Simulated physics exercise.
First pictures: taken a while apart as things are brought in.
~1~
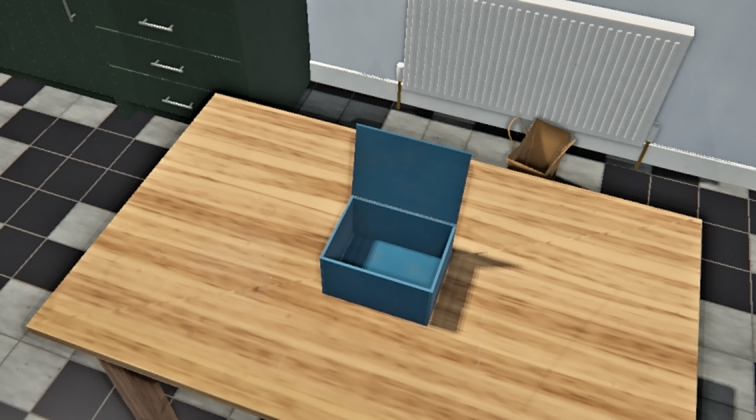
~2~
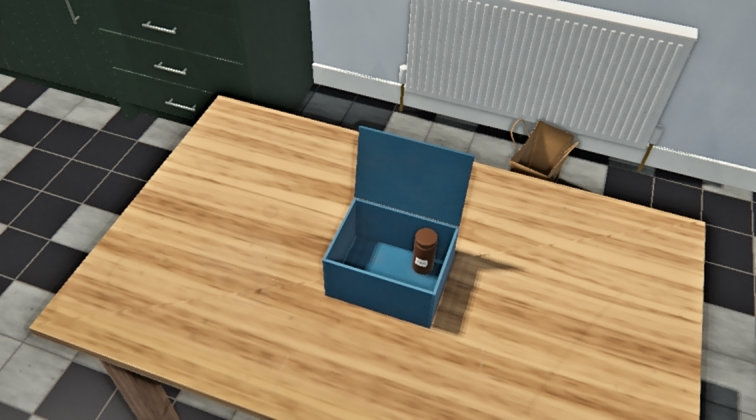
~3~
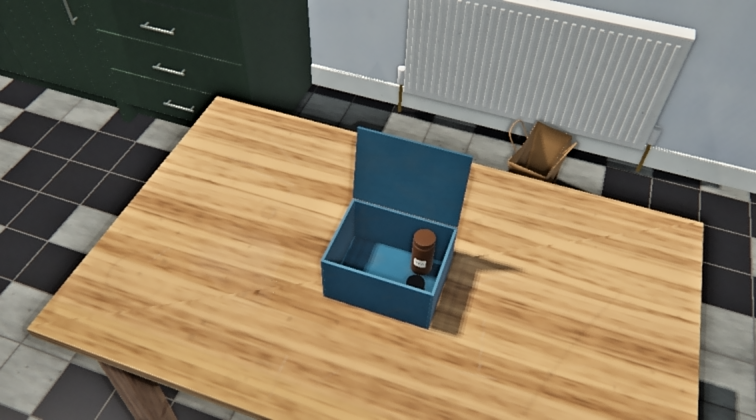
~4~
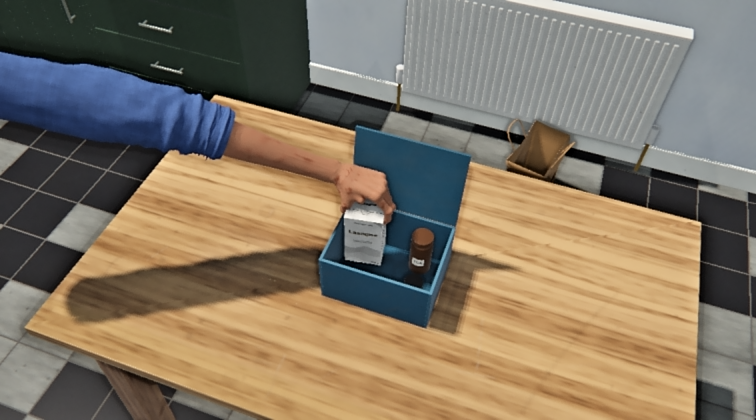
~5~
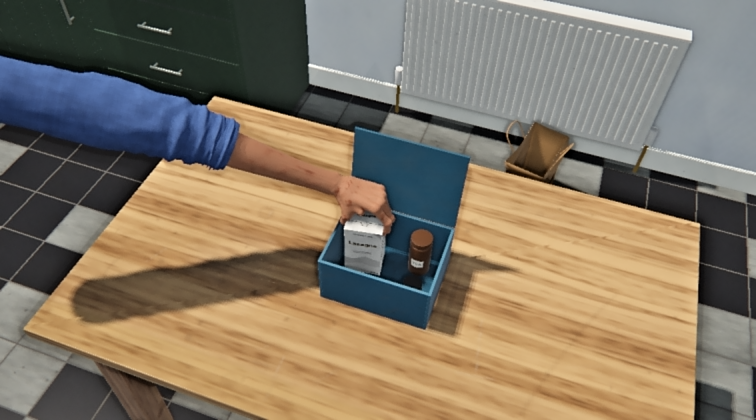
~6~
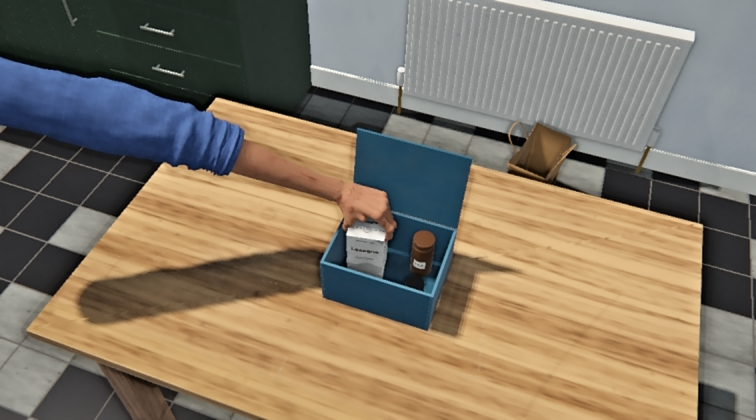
A hand in a blue sleeve reached in from the left and lowered a white carton into the open blue box on the wooden table, beside a brown shaker that had appeared there earlier.
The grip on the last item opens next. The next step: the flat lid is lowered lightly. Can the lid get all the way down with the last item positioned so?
No, it is kept up.
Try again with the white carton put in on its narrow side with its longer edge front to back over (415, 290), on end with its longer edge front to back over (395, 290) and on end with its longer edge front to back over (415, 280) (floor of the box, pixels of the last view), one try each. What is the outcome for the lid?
On the first go it can't shut, on the second it comes down fully, and on the third it can't shut.
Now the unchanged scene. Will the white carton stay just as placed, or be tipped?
Observation: The white carton keeps the set orientation.
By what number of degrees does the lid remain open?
I'd say roughly 30 degrees above the rim.
Then, 1.00 s past the last view, lid starting down.
Then, 1.40 s past the last view, lid 72° above the rim.
Then, 1.70 s past the last view, lid 54° above the rim.
Then, 1.90 s past the last view, lid 40° above the rim.
Finally, lid 32° above the rim; all 3 still in place. Final places as the last picture's camera would see them, white carton near (368, 247).
